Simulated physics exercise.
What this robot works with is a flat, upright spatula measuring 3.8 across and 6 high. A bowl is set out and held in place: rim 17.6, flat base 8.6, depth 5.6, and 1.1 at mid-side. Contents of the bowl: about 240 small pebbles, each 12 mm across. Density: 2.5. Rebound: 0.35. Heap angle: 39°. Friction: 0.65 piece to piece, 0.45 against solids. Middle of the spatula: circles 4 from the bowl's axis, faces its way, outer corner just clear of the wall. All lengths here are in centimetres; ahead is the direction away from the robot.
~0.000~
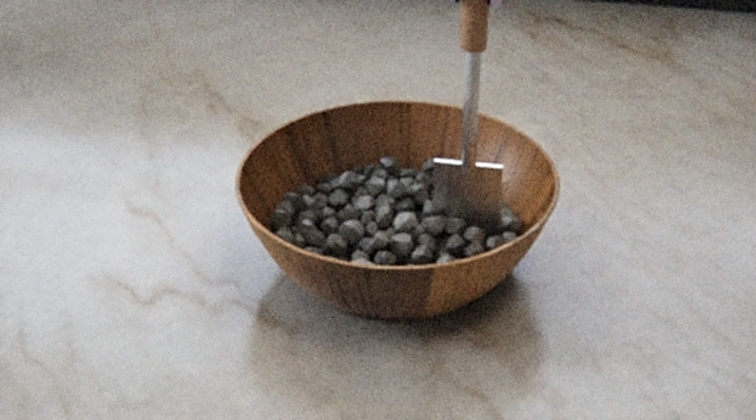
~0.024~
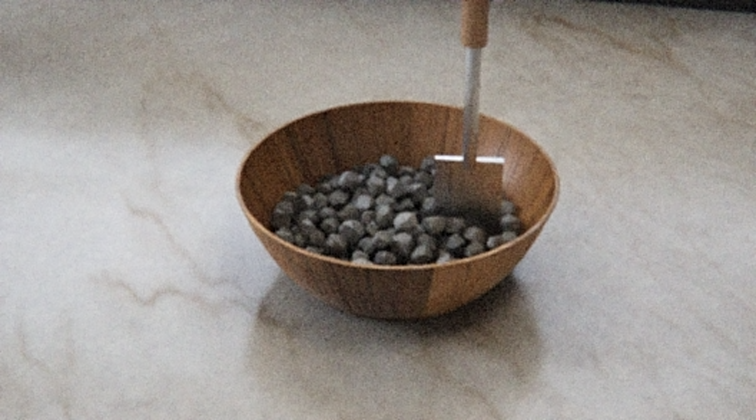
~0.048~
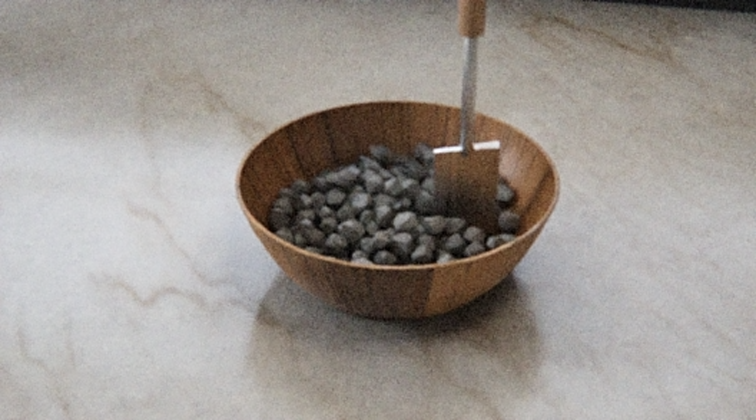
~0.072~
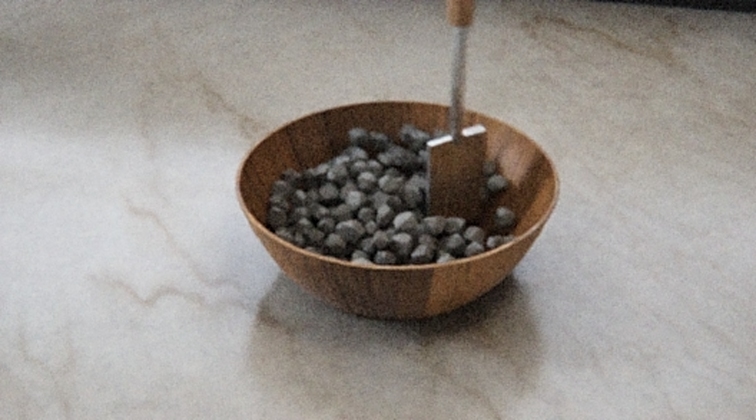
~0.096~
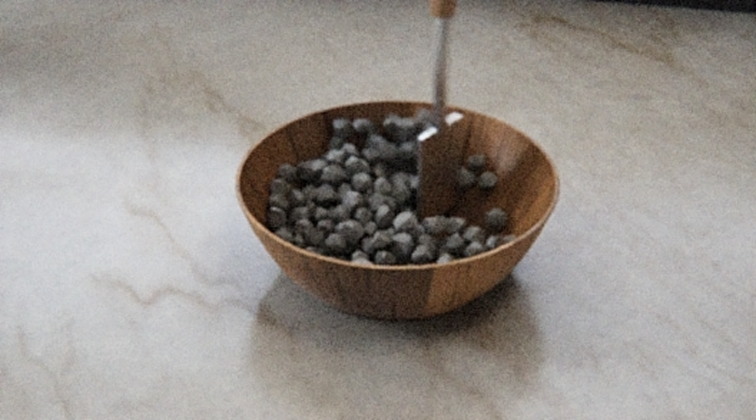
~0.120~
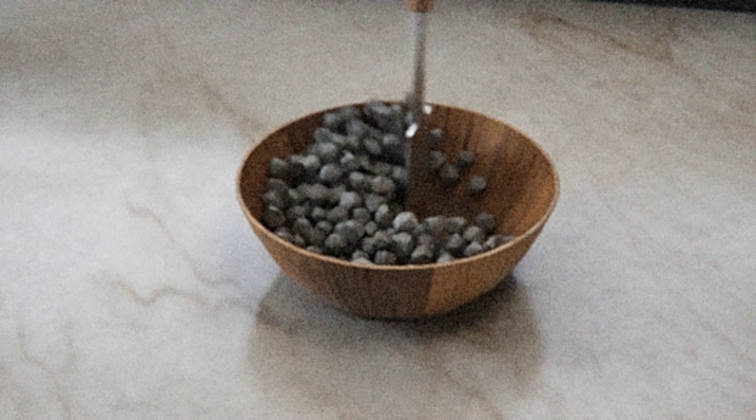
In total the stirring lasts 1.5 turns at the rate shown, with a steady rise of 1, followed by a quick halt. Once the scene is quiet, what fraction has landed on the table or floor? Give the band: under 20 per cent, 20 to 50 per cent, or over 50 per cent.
Band: 20 to 50 per cent.
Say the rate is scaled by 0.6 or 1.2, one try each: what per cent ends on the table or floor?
15 % and 40 %.
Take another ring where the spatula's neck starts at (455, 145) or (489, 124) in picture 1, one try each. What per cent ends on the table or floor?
Close to 10 and 35 in a hundred.
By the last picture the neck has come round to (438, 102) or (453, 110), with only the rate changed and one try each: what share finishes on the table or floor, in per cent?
Roughly 15 and 15 percent, in that order.
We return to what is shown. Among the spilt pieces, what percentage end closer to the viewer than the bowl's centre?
Estimate: Some 60 in a hundred.
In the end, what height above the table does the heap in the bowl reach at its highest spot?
About 6.5 centimetres.
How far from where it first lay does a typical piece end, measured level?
I'd put it at roughly 10 centimetres.
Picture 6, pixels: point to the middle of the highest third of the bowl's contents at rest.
About (317, 245).
After 0.33 s, 259° round, highest piece 8 above the table; 211 in the bowl, 11 on the table or floor, 20 in flight or on the tool.
After 0.55 s, 75° round, highest piece 8 above the table; 185 in the bowl, 51 on the table or floor, 6 in flight or on the tool.
After 0.85 s, 180° round, highest piece 6 above the table; 172 in the bowl, 70 on the table or floor.
After 1.55 s, 180° round, highest piece 6 above the table; 172 in the bowl, 70 on the table or floor.
At rest, 172 in the bowl, 70 on the table or floor. That is 29 % on the table or floor.
